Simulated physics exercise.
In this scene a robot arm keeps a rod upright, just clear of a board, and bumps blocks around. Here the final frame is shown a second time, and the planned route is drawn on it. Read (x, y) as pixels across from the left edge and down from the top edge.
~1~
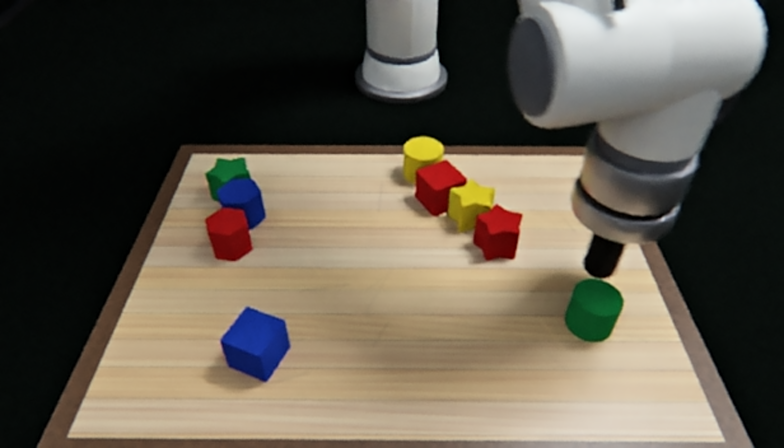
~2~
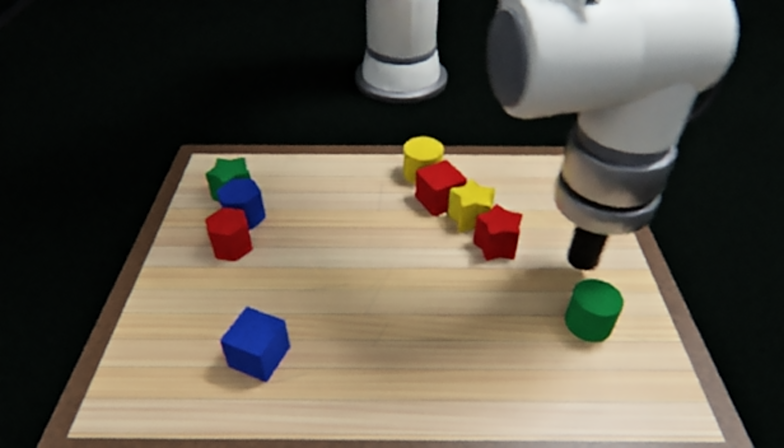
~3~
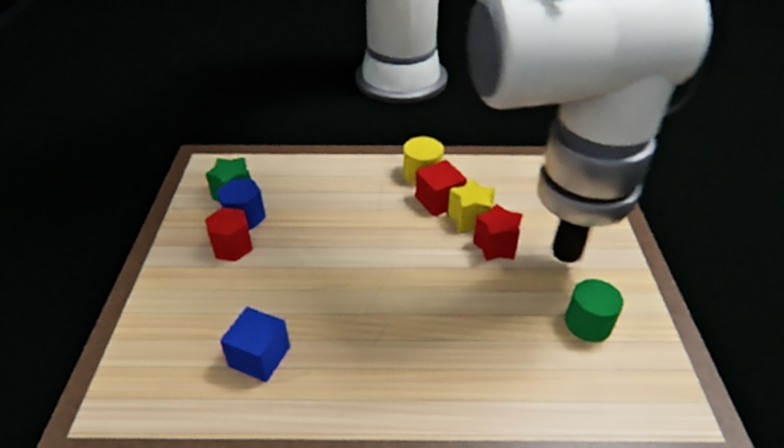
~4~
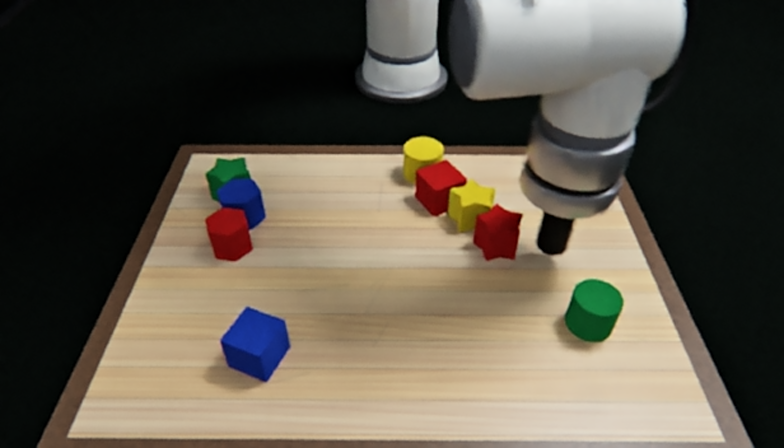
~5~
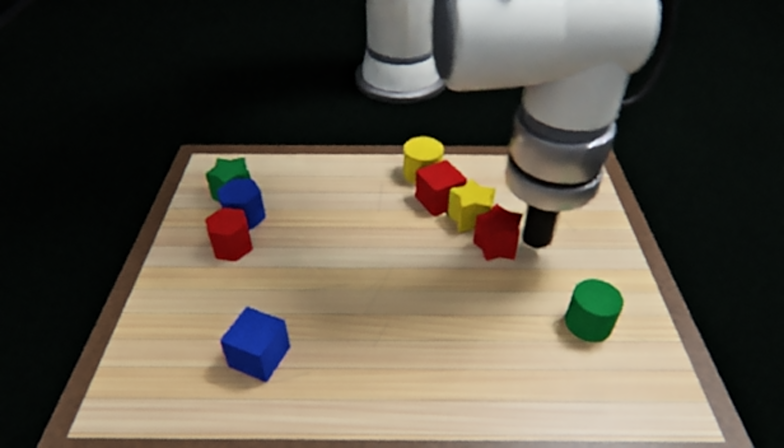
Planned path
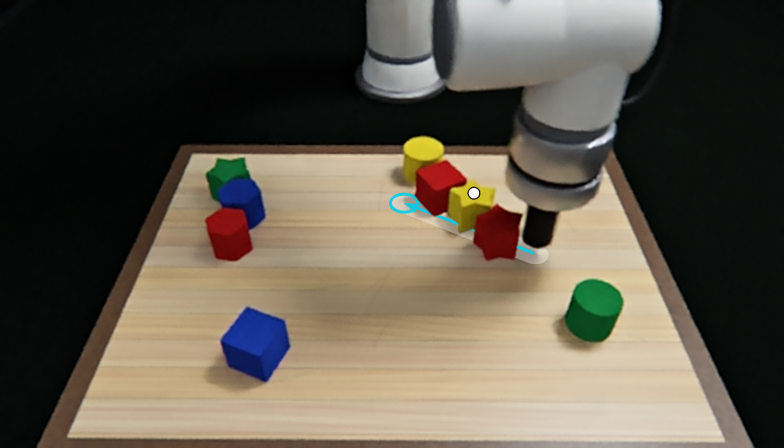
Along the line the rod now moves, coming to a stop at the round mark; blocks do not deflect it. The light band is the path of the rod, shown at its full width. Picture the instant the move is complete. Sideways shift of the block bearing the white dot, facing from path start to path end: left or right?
It is pushed towards the left-hand side.
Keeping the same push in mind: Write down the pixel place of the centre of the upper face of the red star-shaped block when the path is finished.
If I read the scene right, the answer is (459, 225).
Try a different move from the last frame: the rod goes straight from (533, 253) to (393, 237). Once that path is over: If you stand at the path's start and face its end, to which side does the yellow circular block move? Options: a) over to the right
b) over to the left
My answer is option a.
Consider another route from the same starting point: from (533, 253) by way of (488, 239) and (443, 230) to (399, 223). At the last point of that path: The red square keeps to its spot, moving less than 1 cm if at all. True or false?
The statement is incorrect.
Drawn move, from (533, 253) to (404, 203); the dot is on the yellow star-shaped block.
What follows on the original path. One third of the way, rod (489, 221); red square (434, 170), turned 15° clockwise; yellow star-shaped block (446, 196), turned 50° clockwise; red star-shaped block (466, 220), turned 50° anticlockwise.
Two thirds of the way, rod (445, 205); red square (432, 170), turned 25° clockwise; yellow star-shaped block (417, 196), turned 45° clockwise; red star-shaped block (459, 225), turned 75° anticlockwise.
At the end, rod (404, 190); yellow circular block (423, 136); red square (419, 159), turned 50° clockwise; yellow star-shaped block (392, 194); red star-shaped block (459, 225), turned 75° anticlockwise.
